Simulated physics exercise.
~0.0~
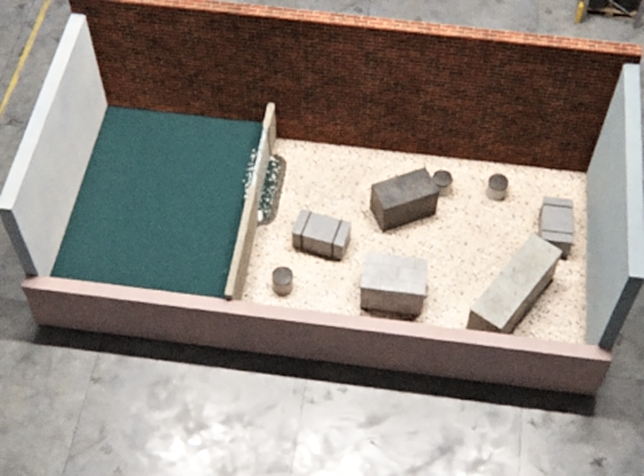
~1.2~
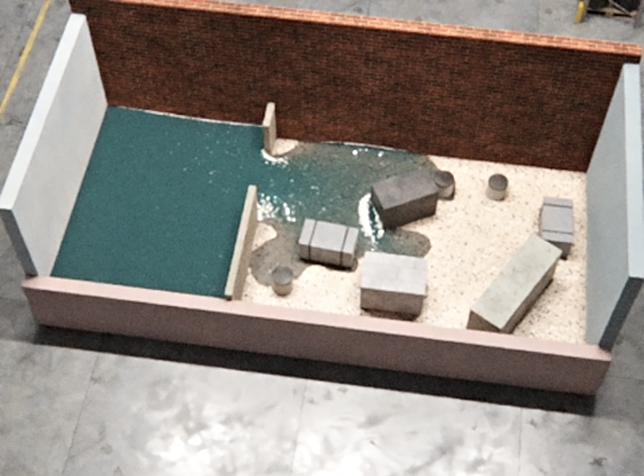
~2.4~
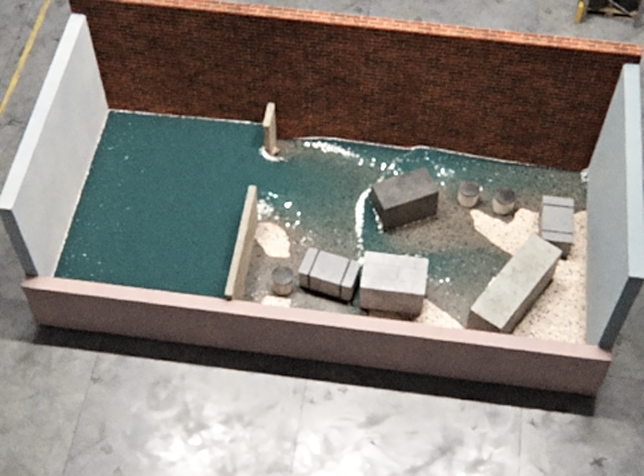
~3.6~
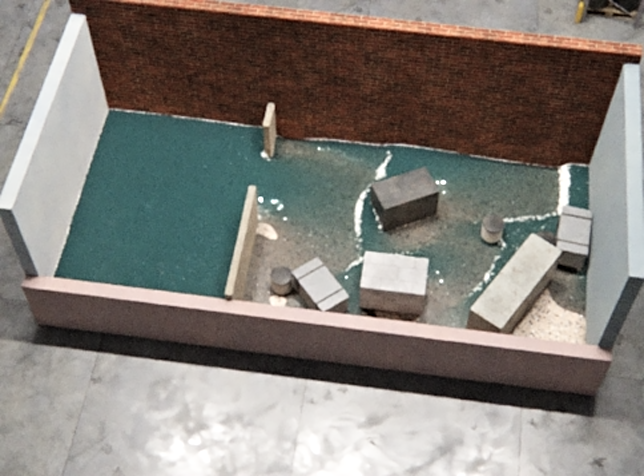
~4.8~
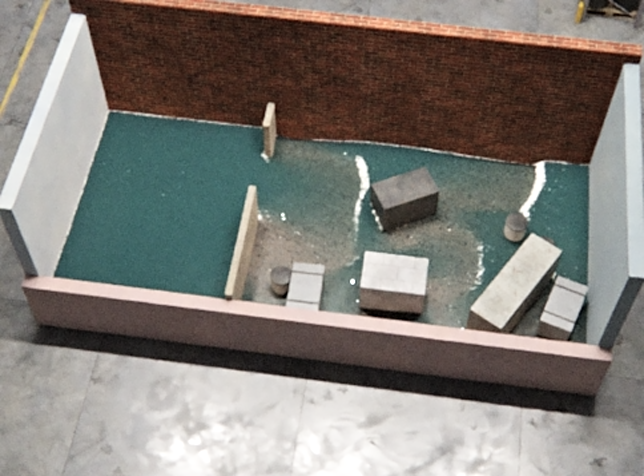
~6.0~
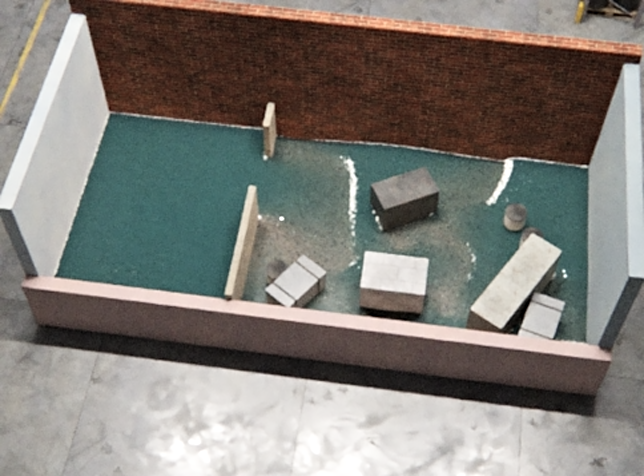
In a walled basement split by a partition, dark green water burst through a gap in the middle and spread rightward around grey boxes and small pails, shifting several of them, until it covered nearly the whole floor and the lighter ones had drifted.
